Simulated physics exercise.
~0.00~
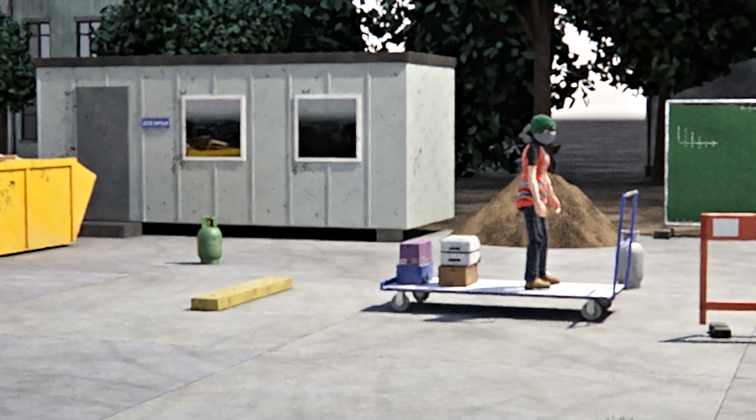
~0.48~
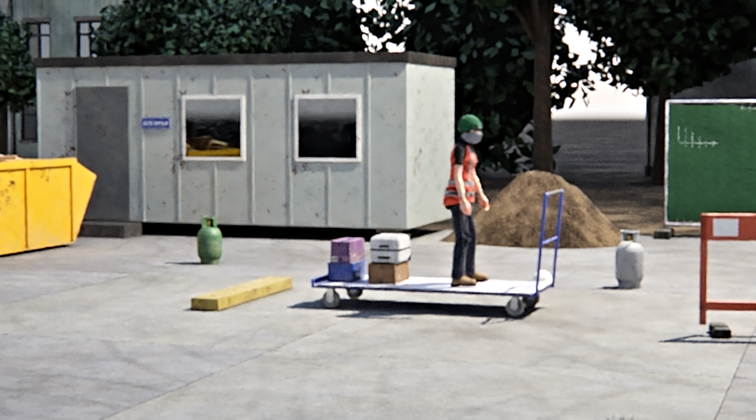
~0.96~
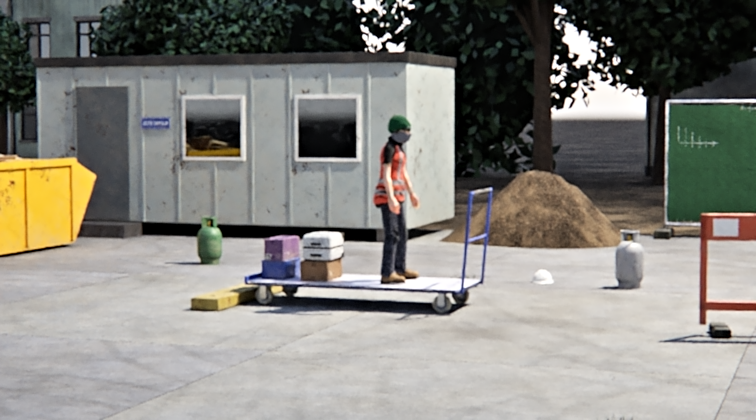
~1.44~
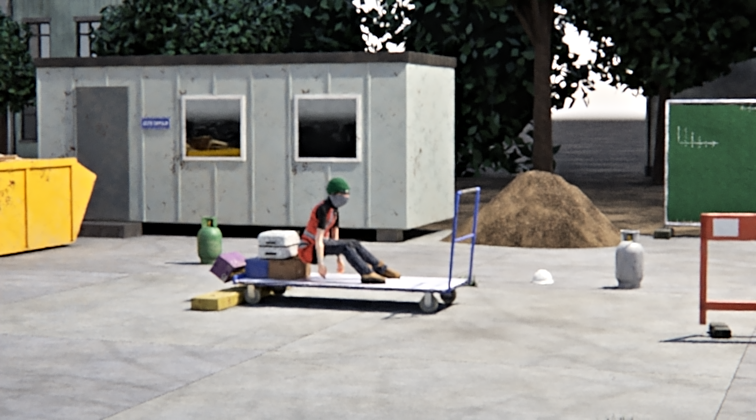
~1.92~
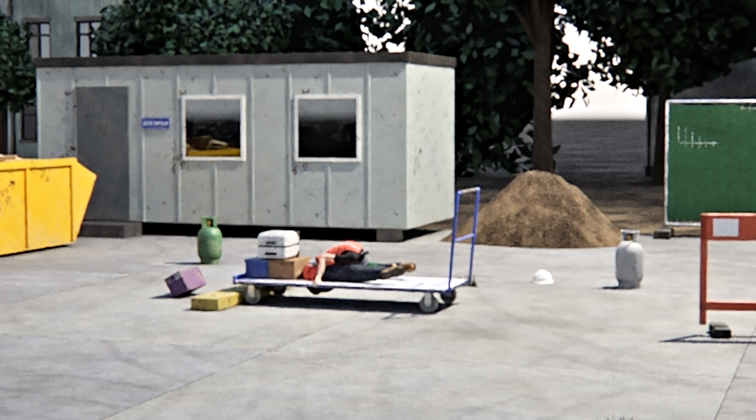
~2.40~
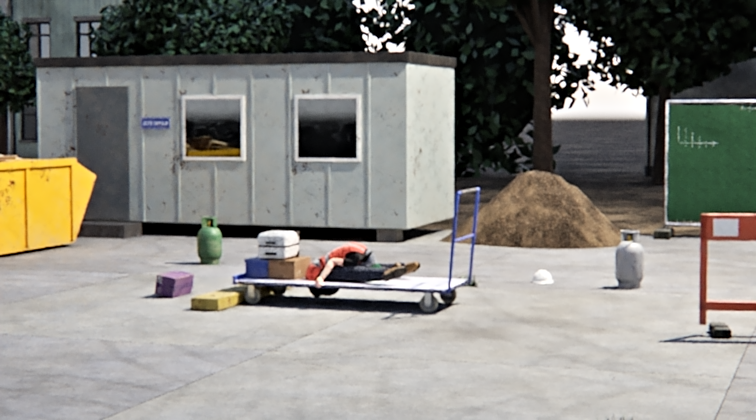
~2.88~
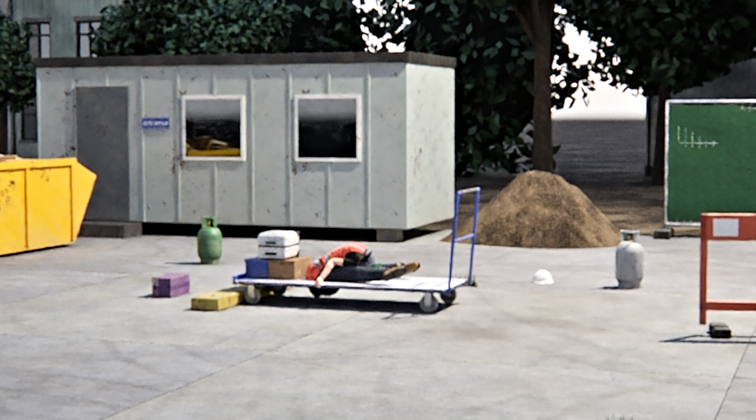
Person standing on a flatbed trolley rolling left, falling backward and lying flat as it stops at a kerb, purple parcel tumbling off.
